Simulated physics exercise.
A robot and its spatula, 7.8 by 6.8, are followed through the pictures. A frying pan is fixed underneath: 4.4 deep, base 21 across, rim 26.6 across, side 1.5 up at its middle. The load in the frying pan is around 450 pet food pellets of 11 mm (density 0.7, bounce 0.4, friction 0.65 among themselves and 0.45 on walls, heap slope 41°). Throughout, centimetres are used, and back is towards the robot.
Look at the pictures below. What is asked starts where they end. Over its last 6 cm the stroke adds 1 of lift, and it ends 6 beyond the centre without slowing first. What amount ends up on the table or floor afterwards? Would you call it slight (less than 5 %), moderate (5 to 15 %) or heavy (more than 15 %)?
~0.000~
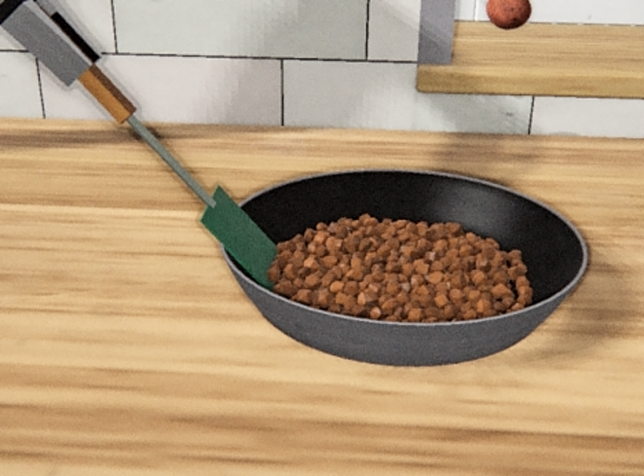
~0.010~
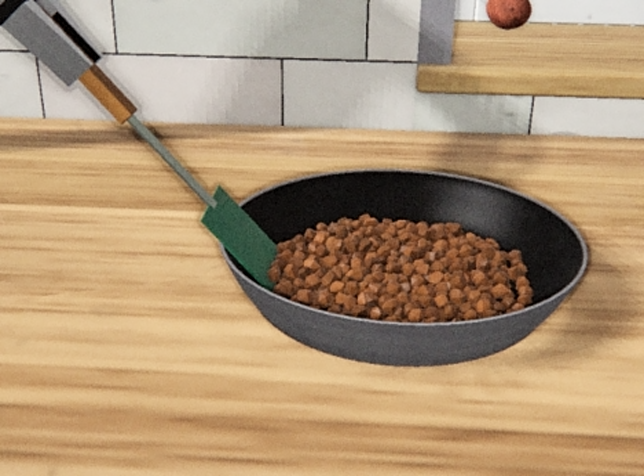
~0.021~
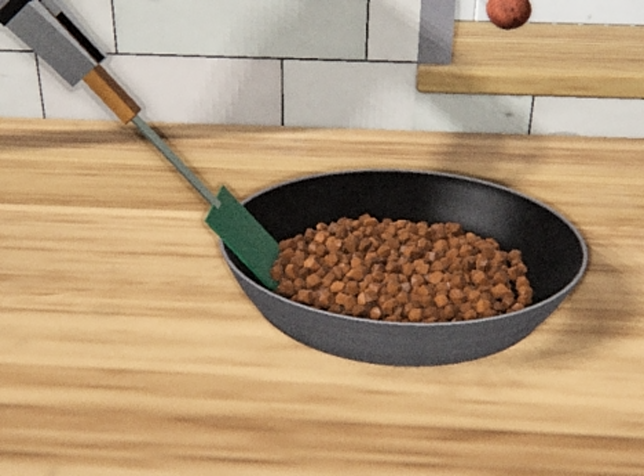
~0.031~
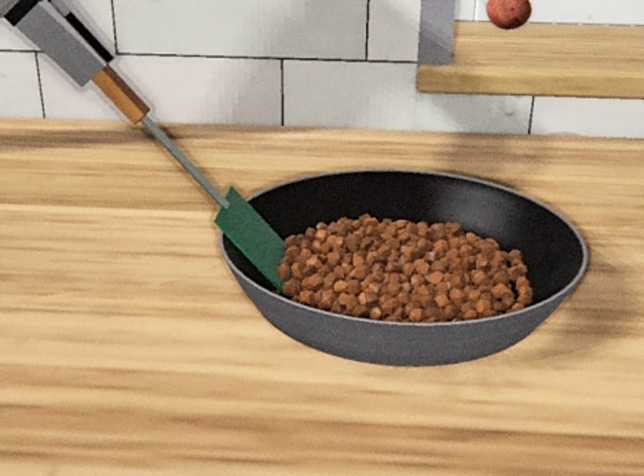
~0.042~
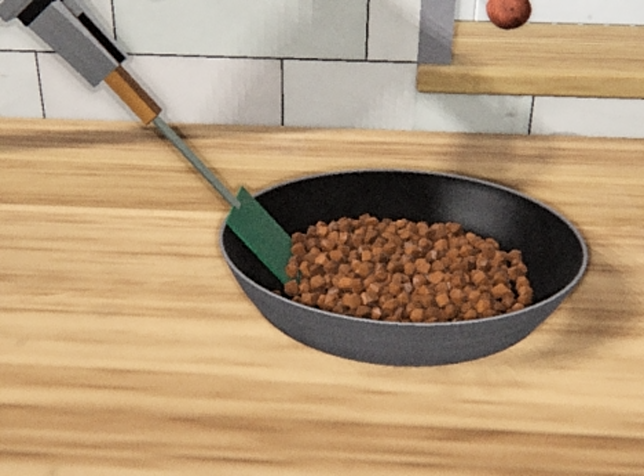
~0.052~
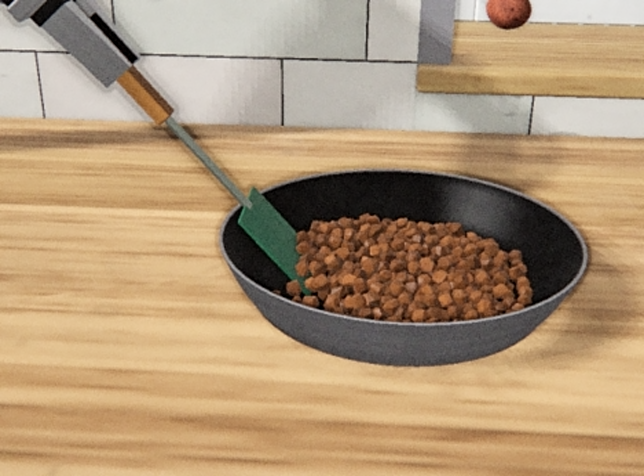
I would call it slight, less than 5 %.
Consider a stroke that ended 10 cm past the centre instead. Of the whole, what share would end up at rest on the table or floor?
With that change, I'd expect about 15 per cent.
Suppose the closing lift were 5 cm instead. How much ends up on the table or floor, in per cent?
Roughly 5 per cent.
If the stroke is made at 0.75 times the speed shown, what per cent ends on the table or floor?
Roughly 0 percent ends on the table or floor.
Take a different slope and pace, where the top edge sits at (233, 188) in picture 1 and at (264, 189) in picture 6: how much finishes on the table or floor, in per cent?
Close to 0 in a hundred.
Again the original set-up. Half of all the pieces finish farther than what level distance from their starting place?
Some 3 centimetres.
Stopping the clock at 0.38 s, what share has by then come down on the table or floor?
Roughly 2 percent.
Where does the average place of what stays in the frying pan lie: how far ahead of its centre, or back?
It rests close to 4.5 centimetres ahead of centre.
By 0.10 s, sloping 49°, highest piece 6 above the table; 447 in the frying pan.
By 0.15 s, sloping 49°, highest piece 5 above the table; 447 in the frying pan.
By 0.38 s, sloping 49°, highest piece 5 above the table; 439 in the frying pan, 7 on the table or floor, 1 on the blade or in flight.
By 1.43 s, sloping 49°, highest piece 5 above the table; 439 in the frying pan, 8 on the table or floor.
Final count, 439 in the frying pan, 8 on the table or floor. That is 2 % on the table or floor.
